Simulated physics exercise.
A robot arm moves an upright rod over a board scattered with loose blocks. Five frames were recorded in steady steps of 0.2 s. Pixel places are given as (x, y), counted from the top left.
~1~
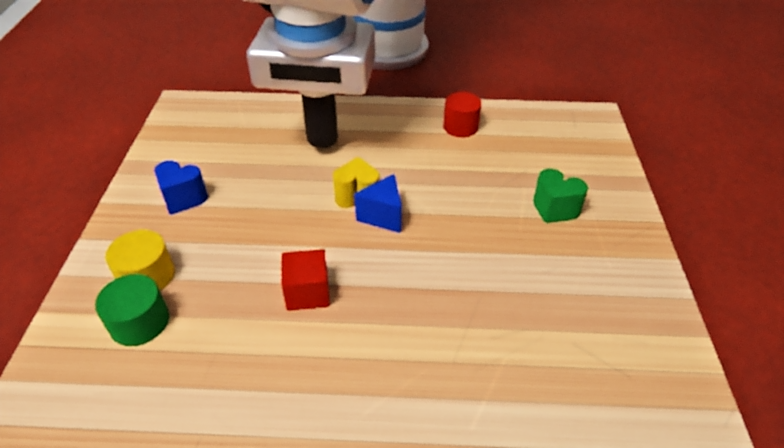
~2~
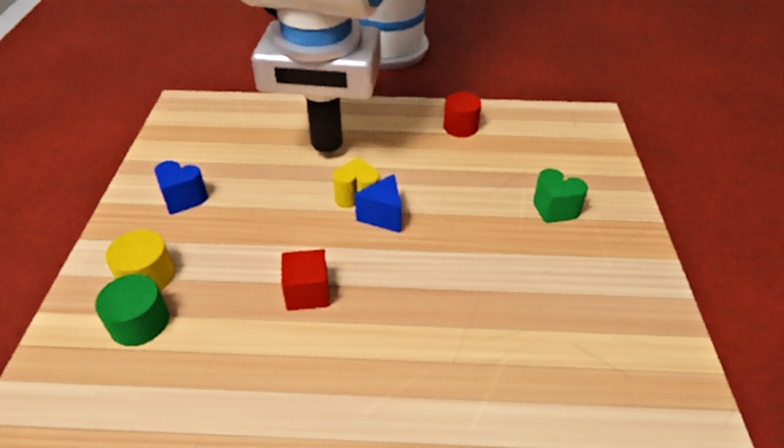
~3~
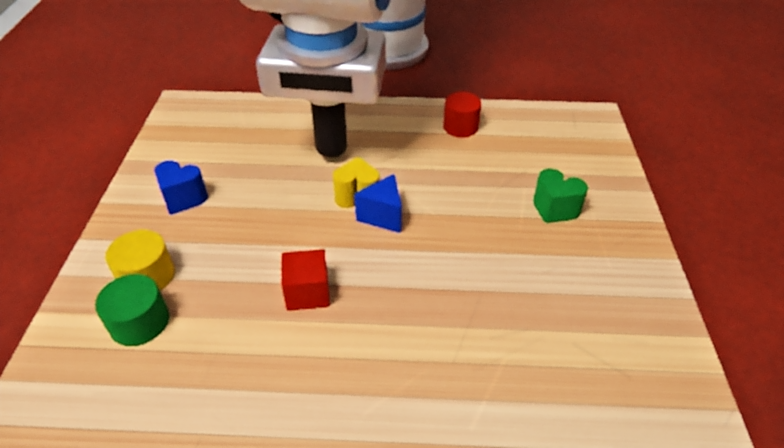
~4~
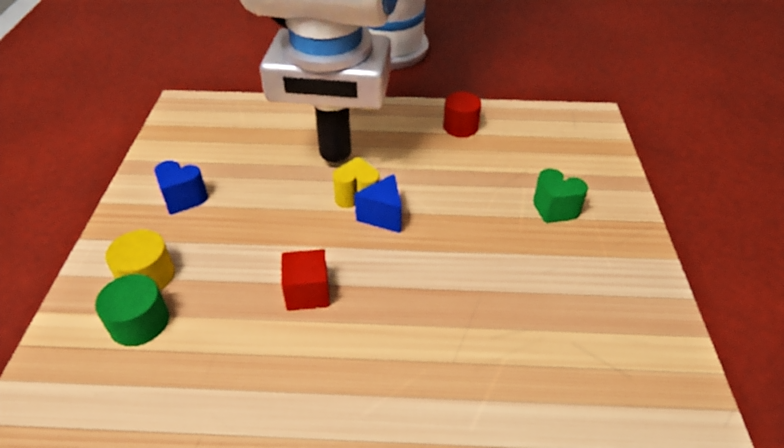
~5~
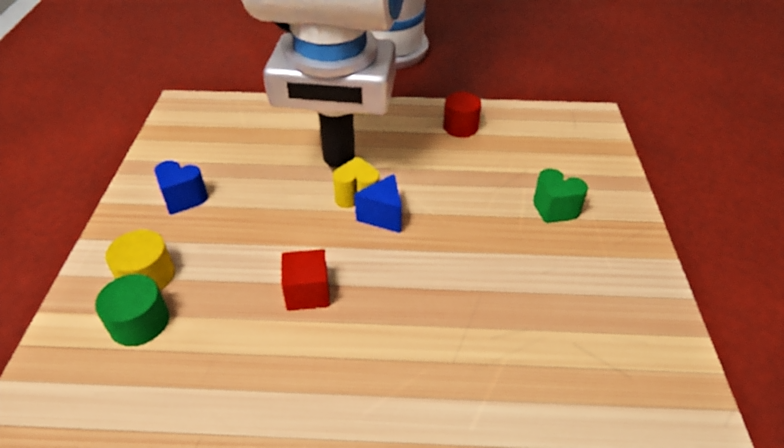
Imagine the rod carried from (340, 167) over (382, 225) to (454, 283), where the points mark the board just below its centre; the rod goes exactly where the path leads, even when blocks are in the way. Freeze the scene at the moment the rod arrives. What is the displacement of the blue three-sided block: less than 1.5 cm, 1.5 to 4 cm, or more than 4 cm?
Beyond 4 cm.
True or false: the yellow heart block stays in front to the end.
False
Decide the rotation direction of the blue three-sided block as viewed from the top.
Viewed from above, clockwise.
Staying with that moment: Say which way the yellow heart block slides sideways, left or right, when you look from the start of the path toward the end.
Shifts right.
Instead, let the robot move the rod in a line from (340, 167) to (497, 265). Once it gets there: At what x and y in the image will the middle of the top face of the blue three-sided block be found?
I'd say the blue three-sided block ends with its top centre at (397, 214).
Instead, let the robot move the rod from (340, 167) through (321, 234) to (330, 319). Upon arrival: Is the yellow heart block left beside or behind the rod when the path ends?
I expect so.
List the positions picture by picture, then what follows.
The first picture shows lower end of the rod (323, 140), tops of blocks, yellow heart block (356, 171), blue three-sided block (383, 191).
The second picture shows rod (327, 144), blocks as before.
The third picture shows rod (332, 149), blocks as before.
The fourth picture shows rod (336, 154), blocks as before.
The fifth picture shows rod (339, 159), yellow heart block (356, 171), blue three-sided block (383, 191).
What follows on the original path. One third of the way, rod (367, 197); yellow heart block (368, 204), turned 40° clockwise; blue three-sided block (402, 219), turned 30° anticlockwise.
Two thirds of the way, rod (404, 236); yellow heart block (369, 232), turned 90° clockwise; blue three-sided block (425, 241).
At the end, rod (455, 275); yellow heart block (369, 232), turned 90° clockwise; blue three-sided block (472, 287), turned 35° clockwise.
